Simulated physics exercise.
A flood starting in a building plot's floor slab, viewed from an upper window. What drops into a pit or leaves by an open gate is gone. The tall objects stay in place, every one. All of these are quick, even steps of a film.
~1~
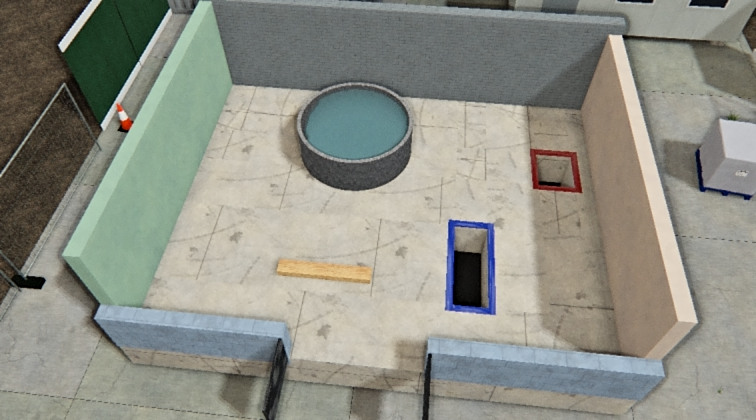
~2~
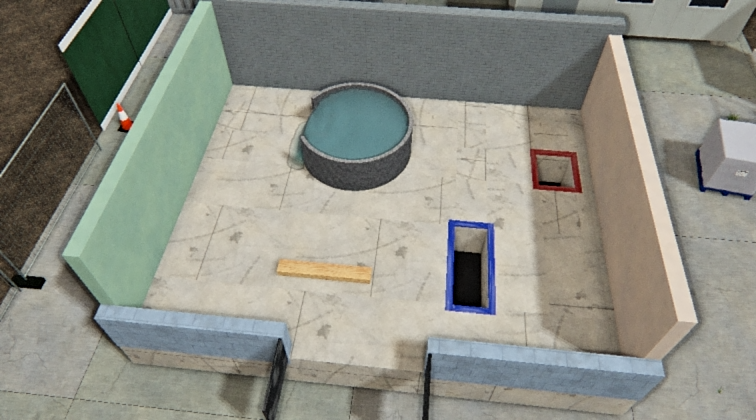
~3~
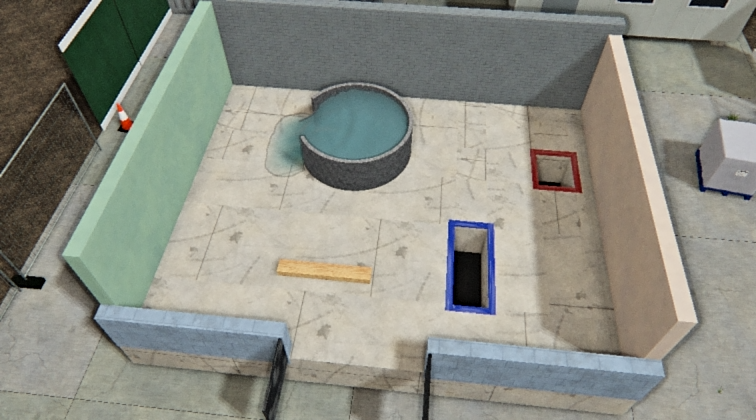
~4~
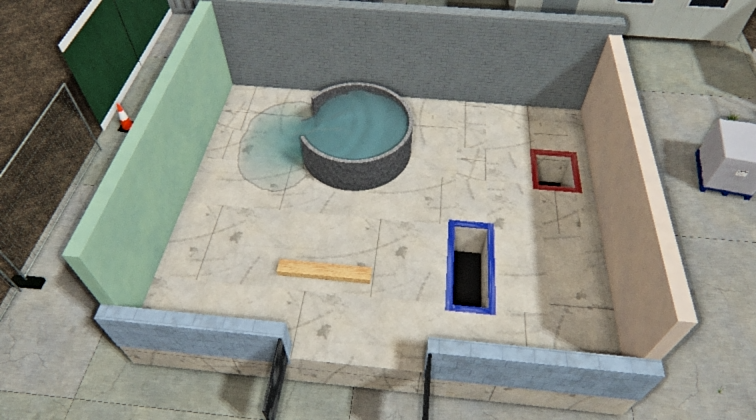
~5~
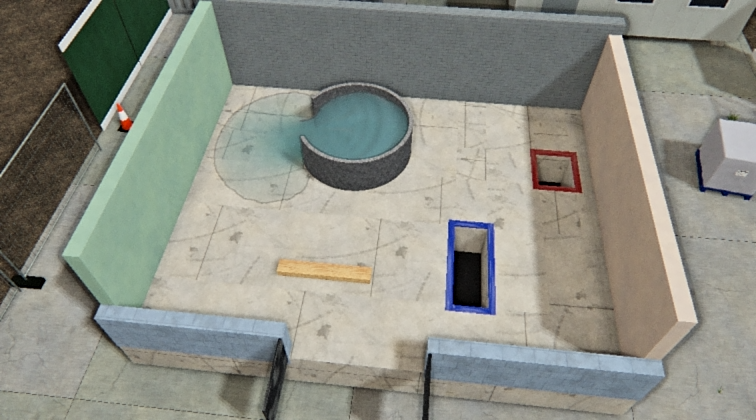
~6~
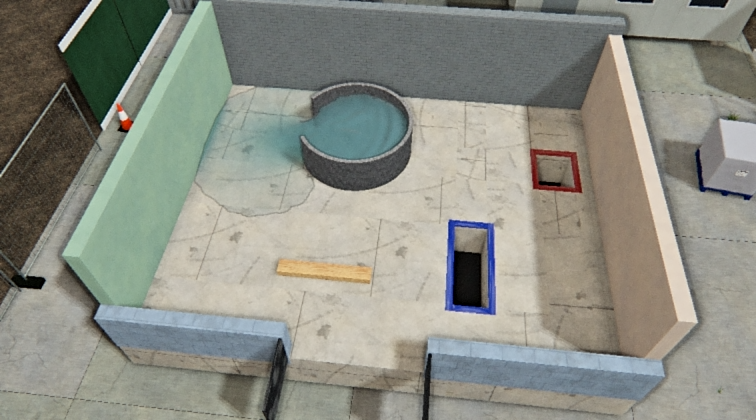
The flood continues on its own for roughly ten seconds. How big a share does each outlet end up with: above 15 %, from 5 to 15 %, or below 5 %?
Gate: Five per cent up to fifteen, blue pit: Five per cent up to fifteen, red pit: Five per cent up to fifteen.
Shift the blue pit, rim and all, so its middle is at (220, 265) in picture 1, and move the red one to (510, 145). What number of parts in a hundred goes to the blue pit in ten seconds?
Roughly 35 per cent ends up in the blue pit.
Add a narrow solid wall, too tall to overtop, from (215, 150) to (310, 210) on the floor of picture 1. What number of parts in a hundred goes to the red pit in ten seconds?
Red: 14 %.
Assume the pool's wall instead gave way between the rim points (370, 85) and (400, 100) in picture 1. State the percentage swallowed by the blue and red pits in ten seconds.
The blue pit takes 2 per cent and the red pit 35 per cent.
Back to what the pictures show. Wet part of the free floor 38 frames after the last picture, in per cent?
About 70 in a hundred.
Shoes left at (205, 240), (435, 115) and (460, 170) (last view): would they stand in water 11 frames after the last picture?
Drenched; left dry; left dry.
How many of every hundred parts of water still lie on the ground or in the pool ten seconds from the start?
Some 78 per cent has not gone.
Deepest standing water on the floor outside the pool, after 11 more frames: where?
It should be roughly at (219, 120).
A moment on, water covers 20 % of the floor; the gate 0 %, the blue pit 0 %, the red pit 0 %.
Next, water covers 20 % of the floor; the gate 0 %, the blue pit 0 %, the red pit 0 %.
Then, water covers 40 % of the floor; the gate 0 %, the blue pit 0 %, the red pit 0 %.
Later, water covers 70 % of the floor; the gate 2 %, the blue pit 1 %, the red pit 1 %.
In the end, water covers 90 % of the floor; the gate 7 %, the blue pit 7 %, the red pit 8 %.
